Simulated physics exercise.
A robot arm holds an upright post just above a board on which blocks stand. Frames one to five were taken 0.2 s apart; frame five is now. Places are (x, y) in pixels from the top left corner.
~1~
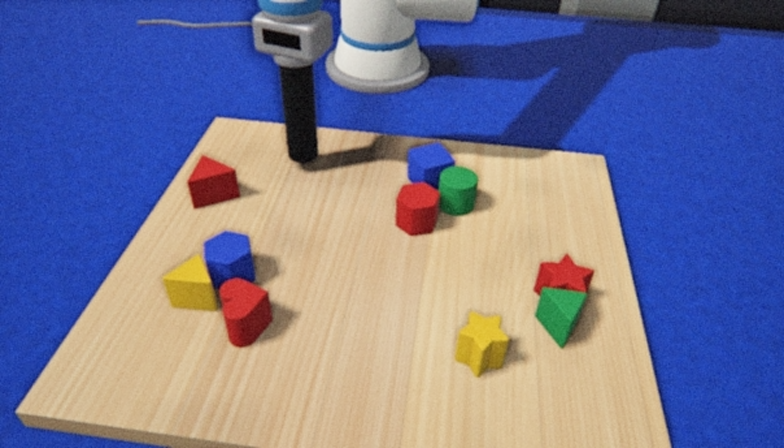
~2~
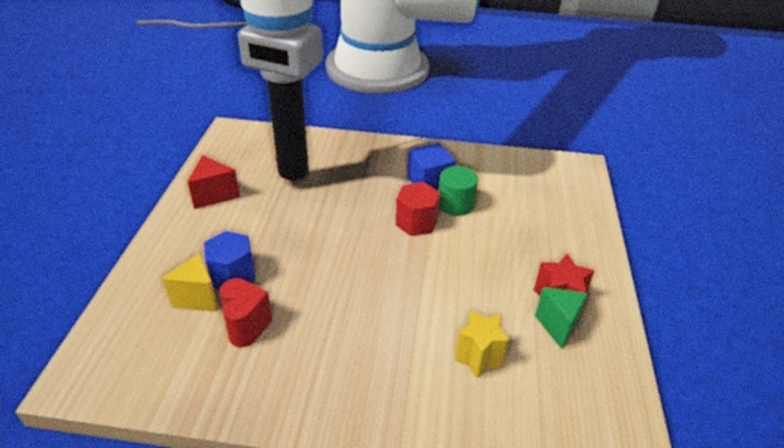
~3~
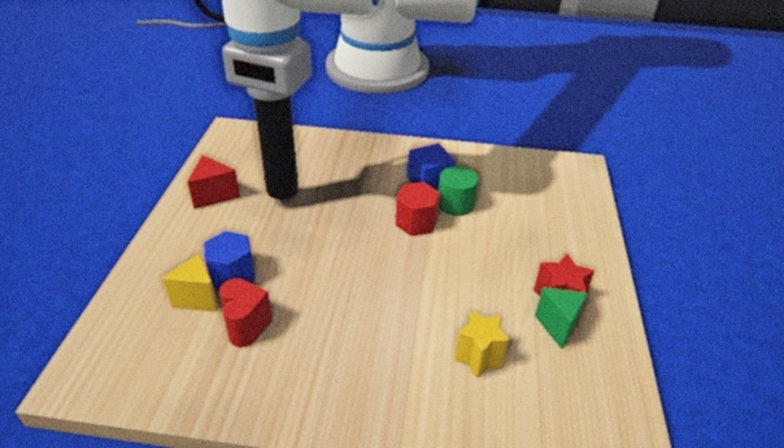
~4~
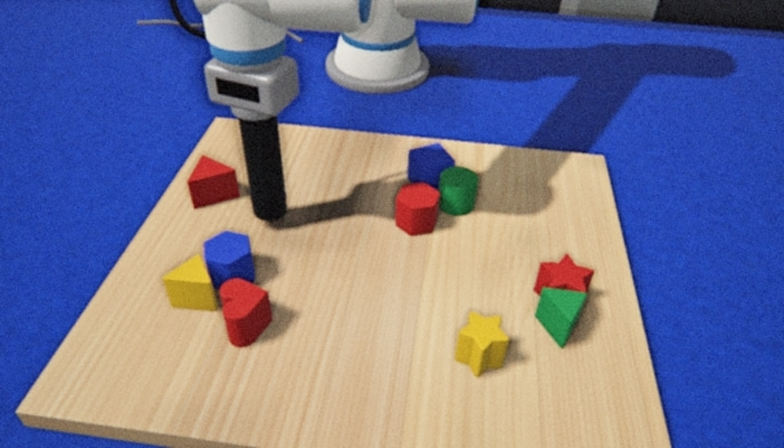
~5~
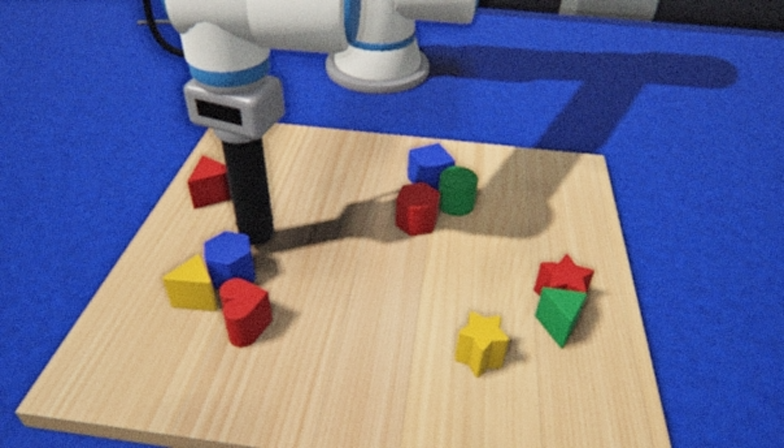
A robot arm holding a dark upright post moves it steadily toward the viewer and slightly left over a wooden board, nearing a blue six-sided block beside yellow triangular and red heart-shaped blocks, while all the blocks stay still.
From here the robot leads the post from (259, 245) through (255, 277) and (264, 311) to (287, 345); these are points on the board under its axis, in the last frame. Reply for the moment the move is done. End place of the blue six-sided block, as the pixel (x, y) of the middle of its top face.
Final place: (208, 272).
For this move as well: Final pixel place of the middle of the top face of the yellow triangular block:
Its top middle will sit at (167, 280).
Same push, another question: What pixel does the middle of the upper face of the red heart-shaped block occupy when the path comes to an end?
The middle of its top is at (232, 320).
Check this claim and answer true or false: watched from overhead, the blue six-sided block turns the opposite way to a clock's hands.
False.
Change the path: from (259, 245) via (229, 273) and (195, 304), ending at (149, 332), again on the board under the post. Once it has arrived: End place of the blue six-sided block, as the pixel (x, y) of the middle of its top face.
Near (143, 337).
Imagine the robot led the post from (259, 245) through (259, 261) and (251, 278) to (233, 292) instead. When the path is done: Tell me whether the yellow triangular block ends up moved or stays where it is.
The answer is that it is displaced.
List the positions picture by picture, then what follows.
Tip of the post at (303, 156), middles of tops, yellow triangular block at (190, 271), blue six-sided block at (227, 246), red heart-shaped block at (241, 296), in the first picture.
Post at (294, 172), nothing pushed, in the second picture.
Post at (283, 191), nothing pushed, in the third picture.
Post at (270, 211), nothing pushed, in the fourth picture.
Post at (257, 234), yellow triangular block at (190, 271), blue six-sided block at (227, 246), red heart-shaped block at (241, 296), in the fifth picture.
On the path given first. One third of the way, post at (254, 266); yellow triangular block at (173, 279); blue six-sided block at (211, 266), turned 40° clockwise.
Two thirds of the way, post at (263, 300); yellow triangular block at (167, 280); blue six-sided block at (207, 272), turned 50° clockwise; red heart-shaped block at (236, 310).
At the end, post at (286, 334); yellow triangular block at (167, 280); blue six-sided block at (207, 272), turned 50° clockwise; red heart-shaped block at (232, 320), turned 20° clockwise.
